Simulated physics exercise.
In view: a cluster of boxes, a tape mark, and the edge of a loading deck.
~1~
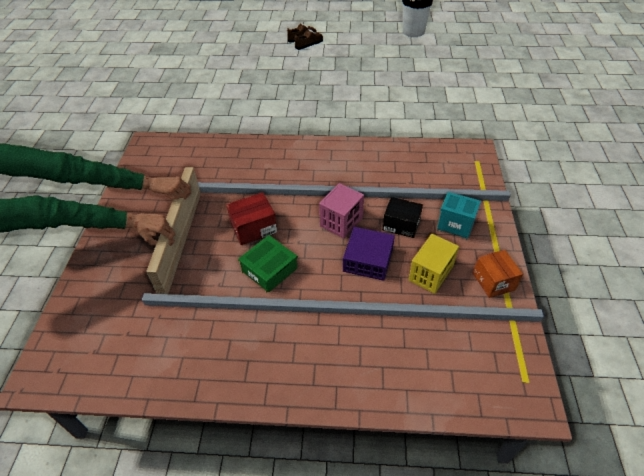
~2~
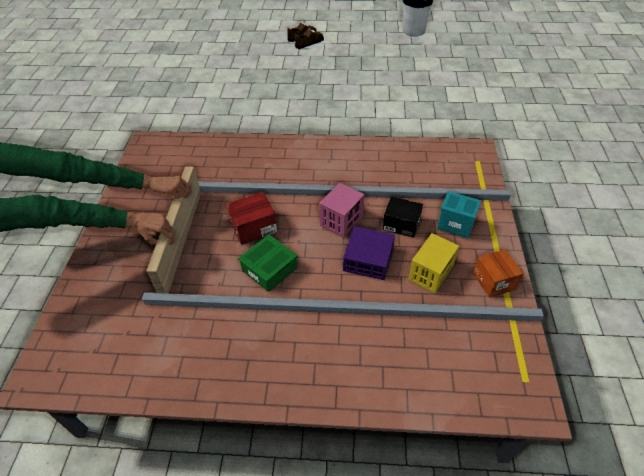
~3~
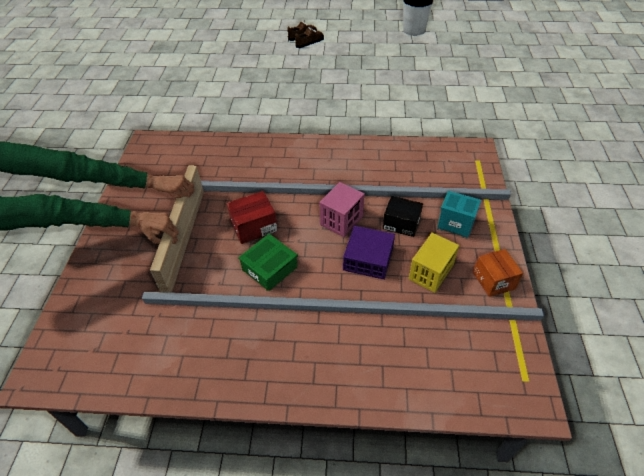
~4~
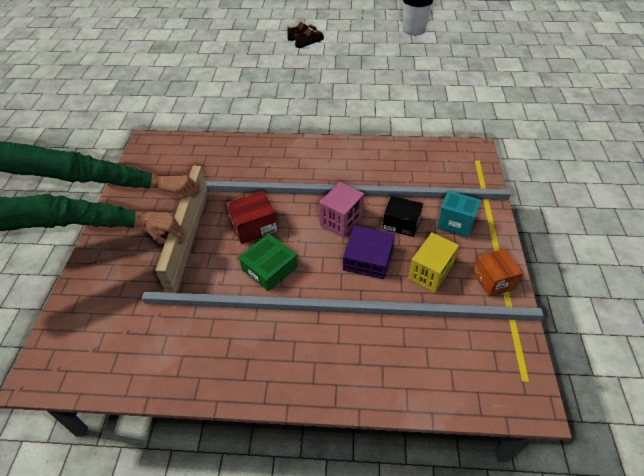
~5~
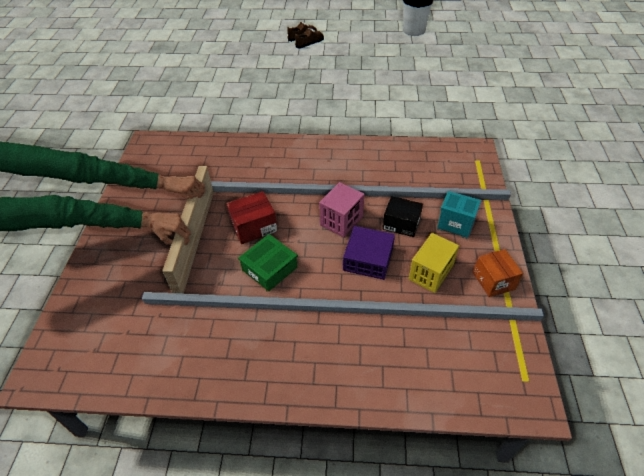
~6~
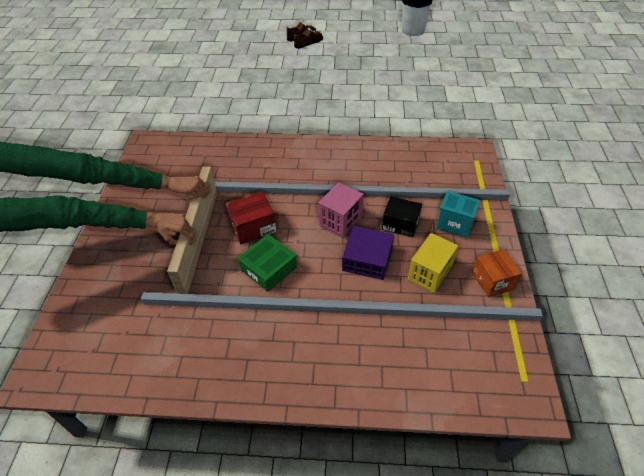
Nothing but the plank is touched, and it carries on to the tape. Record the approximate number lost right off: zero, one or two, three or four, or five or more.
It is going to spill five or more of them.
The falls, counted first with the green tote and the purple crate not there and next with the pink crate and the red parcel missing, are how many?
Counts - first: 3, second: 4.
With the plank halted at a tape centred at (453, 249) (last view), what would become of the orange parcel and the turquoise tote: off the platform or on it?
In this case the orange parcel ends up down and the turquoise tote ends up down.
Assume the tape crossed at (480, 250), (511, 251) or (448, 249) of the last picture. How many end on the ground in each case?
Taken one after another, the numbers are 5, 8 and 3.
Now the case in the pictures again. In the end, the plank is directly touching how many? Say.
3 are in contact with it.
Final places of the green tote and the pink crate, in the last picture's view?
Taking them in turn, first comes (530, 288), then (513, 204).
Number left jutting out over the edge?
The number would be 3.
Early on, none off yet; orange parcel at rest near (496, 273); turquoise tote at rest near (457, 215); yellow crate at rest near (433, 263).
A while later, none off yet; orange parcel travelled a little near (506, 274); turquoise tote travelled well along near (512, 209); yellow crate travelled about its own width near (472, 278).
Finally, the number that fall off is five or more; lost, purple crate, black parcel, yellow crate, turquoise tote and orange parcel.
